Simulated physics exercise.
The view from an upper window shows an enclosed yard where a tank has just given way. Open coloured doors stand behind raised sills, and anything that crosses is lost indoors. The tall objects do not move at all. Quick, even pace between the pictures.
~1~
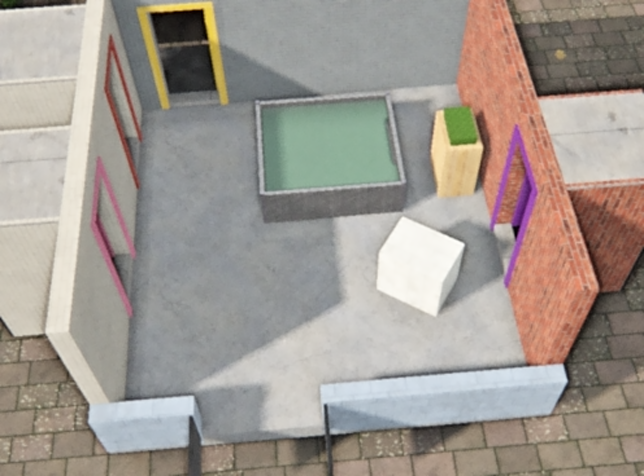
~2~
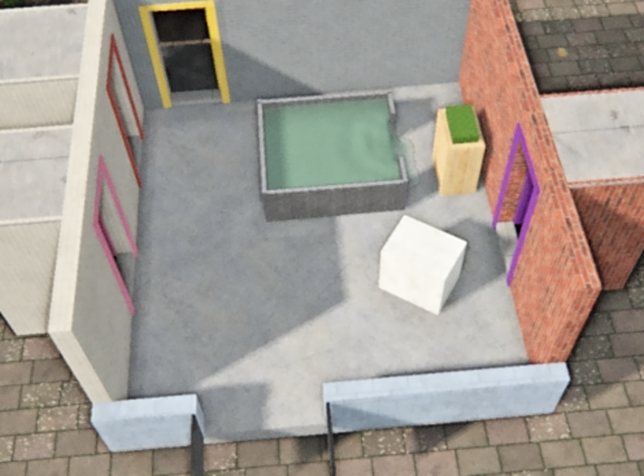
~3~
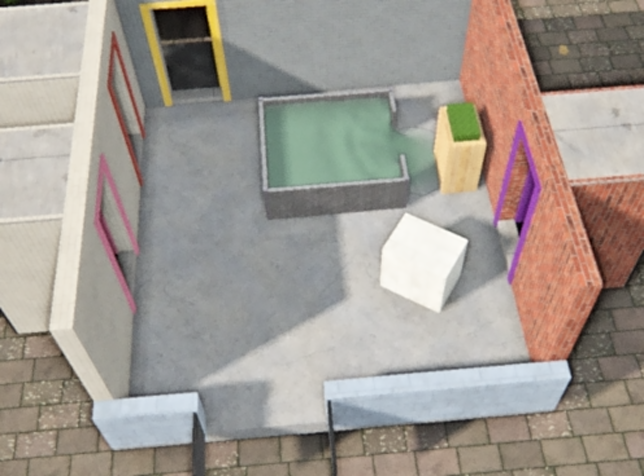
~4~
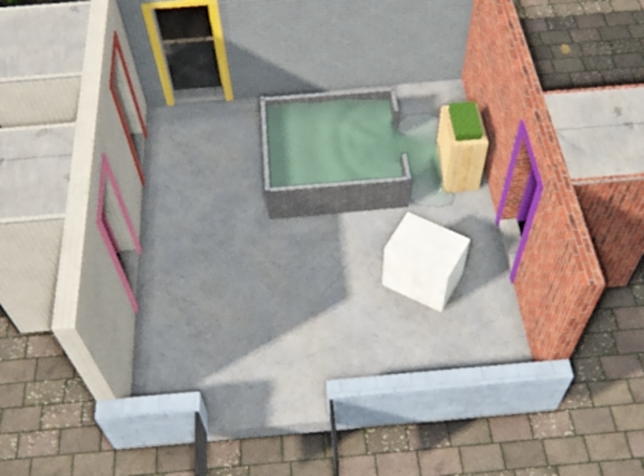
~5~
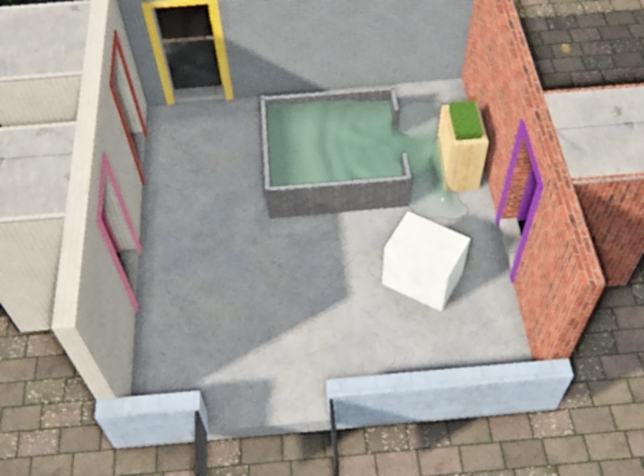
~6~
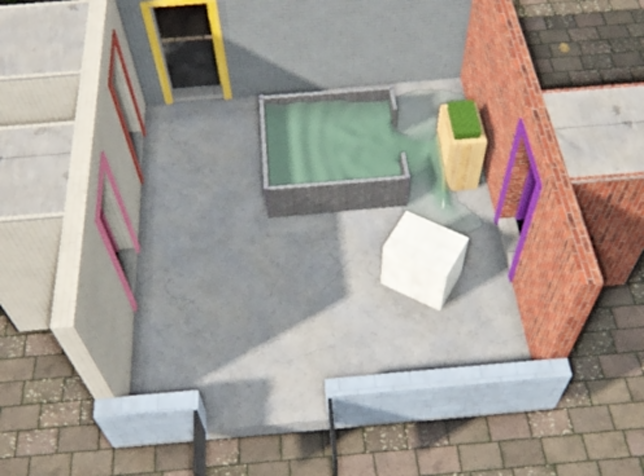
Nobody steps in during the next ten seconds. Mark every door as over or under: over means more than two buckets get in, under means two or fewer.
Pink door - under; yellow door - under; purple door - under; red door - under.
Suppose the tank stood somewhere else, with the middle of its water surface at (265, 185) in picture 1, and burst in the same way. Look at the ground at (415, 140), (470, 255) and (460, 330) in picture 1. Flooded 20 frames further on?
In the order asked: Reached by the flood, reached by the flood, reached by the flood.
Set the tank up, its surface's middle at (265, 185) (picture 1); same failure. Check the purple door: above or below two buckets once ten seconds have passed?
Purple: Overshoots.
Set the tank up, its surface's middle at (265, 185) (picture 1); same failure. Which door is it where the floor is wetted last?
It is the one in pink.
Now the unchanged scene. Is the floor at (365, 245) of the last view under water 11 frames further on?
At that place: Wet.
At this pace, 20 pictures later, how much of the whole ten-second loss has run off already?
Near 0 in a hundred.
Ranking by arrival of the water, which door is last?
I'd go with the one in pink.
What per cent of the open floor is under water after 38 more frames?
About 90 per cent.
A moment on, water covers 20 % of the floor; the pink door not reached, the yellow door not reached, the purple door wet at the sill, nothing in, the red door not reached.
Next, water covers 30 % of the floor; the pink door not reached, the yellow door not reached, the purple door wet at the sill, nothing in, the red door not reached.
Then, water covers 60 % of the floor; the pink door not reached, the yellow door wet at the sill, nothing in, the purple door wet at the sill, nothing in, the red door wet at the sill, nothing in.
Later, water covers 90 % of the floor; the pink door wet at the sill, nothing in, the yellow door wet at the sill, nothing in, the purple door wet at the sill, nothing in, the red door wet at the sill, nothing in.
In the end, water covers 95 % of the floor; the pink door wet at the sill, nothing in, the yellow door under two buckets in, the purple door wet at the sill, nothing in, the red door wet at the sill, nothing in.
